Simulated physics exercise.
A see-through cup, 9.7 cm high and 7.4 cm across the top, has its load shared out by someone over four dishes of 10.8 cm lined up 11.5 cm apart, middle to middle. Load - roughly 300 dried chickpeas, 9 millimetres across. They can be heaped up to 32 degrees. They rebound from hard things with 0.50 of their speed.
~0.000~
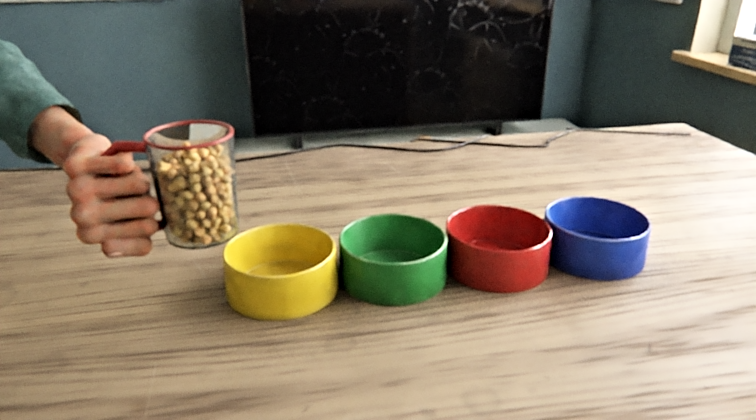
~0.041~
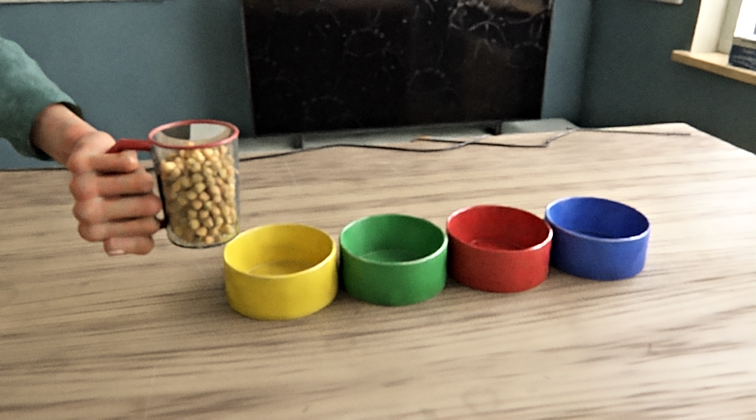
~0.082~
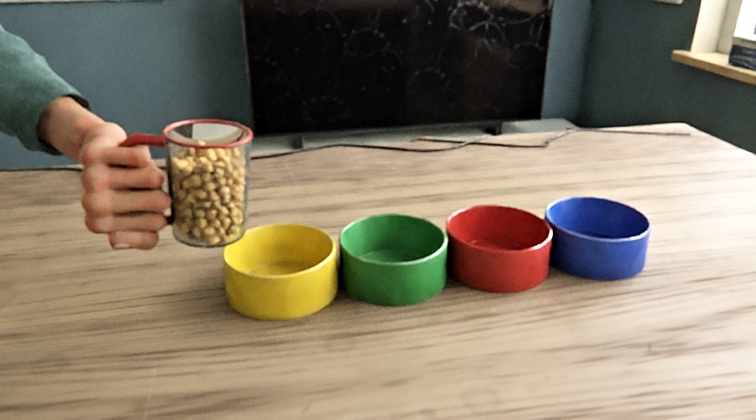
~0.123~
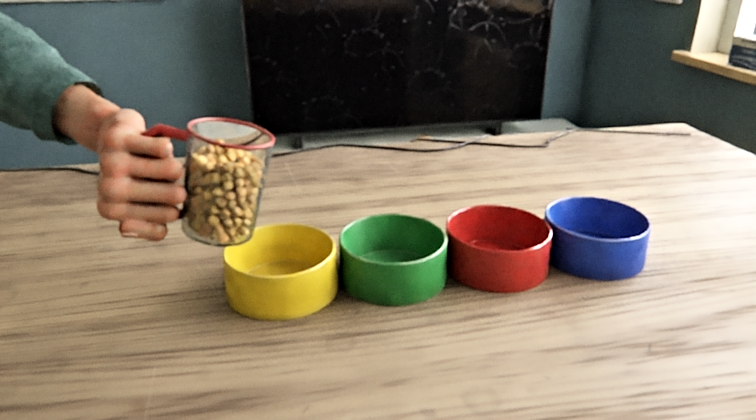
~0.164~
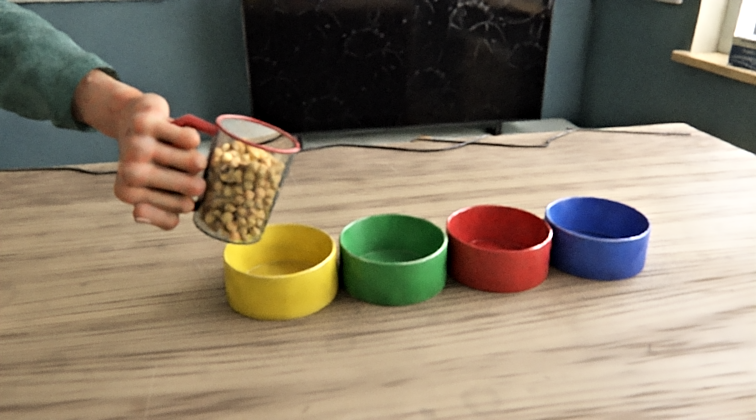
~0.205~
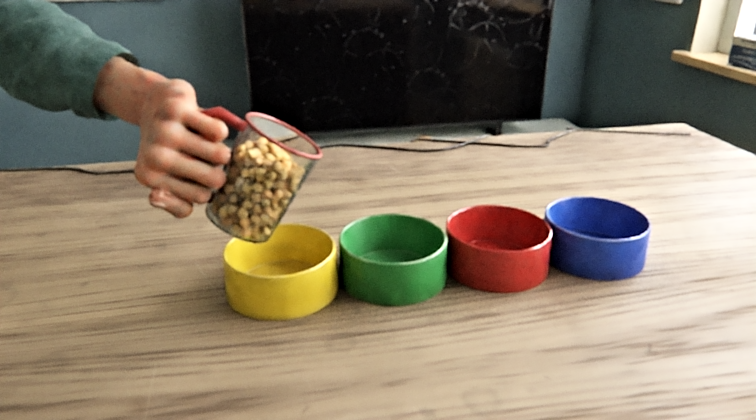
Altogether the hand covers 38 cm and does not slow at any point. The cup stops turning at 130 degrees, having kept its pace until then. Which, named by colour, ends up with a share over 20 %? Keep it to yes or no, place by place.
Place by place: Red yes, blue yes, green no, yellow no, counter no.
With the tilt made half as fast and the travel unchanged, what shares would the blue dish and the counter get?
In the blue dish 90; on the counter 10.
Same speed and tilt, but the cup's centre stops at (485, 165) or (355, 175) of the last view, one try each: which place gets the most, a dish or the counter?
Try 1 - red; try 2 - green.
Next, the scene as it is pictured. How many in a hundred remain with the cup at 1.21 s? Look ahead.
0 per cent.
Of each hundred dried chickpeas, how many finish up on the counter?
Estimate: Near 10 per cent.
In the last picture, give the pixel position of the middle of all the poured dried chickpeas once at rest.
When it all comes to rest, the middle is near (528, 248).
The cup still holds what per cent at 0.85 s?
It comes to about 20 percent.
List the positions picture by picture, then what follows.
Cup at (196, 185), tilt 0 degrees, lip at (232, 132), moved 0.0 cm; middle of the pieces at (196, 192); yellow dish at (280, 248); green dish at (393, 237); red dish at (498, 227); blue dish at (597, 217), in the first frame.
Cup at (199, 185), tilt 1 degrees, lip at (237, 132), moved 0.3 cm; middle of the pieces at (199, 192), in the second frame.
Cup at (209, 184), tilt 6 degrees, lip at (251, 135), moved 1.1 cm; middle of the pieces at (208, 191), in the third frame.
Cup at (225, 183), tilt 13 degrees, lip at (273, 139), moved 2.5 cm; middle of the pieces at (223, 190), in the fourth frame.
Cup at (243, 181), tilt 22 degrees, lip at (297, 146), moved 4.2 cm; middle of the pieces at (240, 188), in the fifth frame.
Cup at (261, 180), tilt 31 degrees, lip at (320, 153), moved 5.8 cm; middle of the pieces at (258, 186); yellow dish at (280, 248); green dish at (393, 237); red dish at (498, 227); blue dish at (597, 217). The cup turns about 210 degrees a second and travels 40 cm a second, in the sixth frame.
Then, at 0.59 s, tilt 112 degrees; cup holds 95 %, red 5 %.
After 0.85 s, tilt 130 degrees; cup holds 20 %, red 60 %, blue 10 %.
After 1.21 s, tilt 130 degrees; cup holds 0 %, red 55 %, blue 35 %.
In the end, at 1.5 s, red 55 %, blue 35 %, green 0 %, yellow 0 %, counter 10 %.
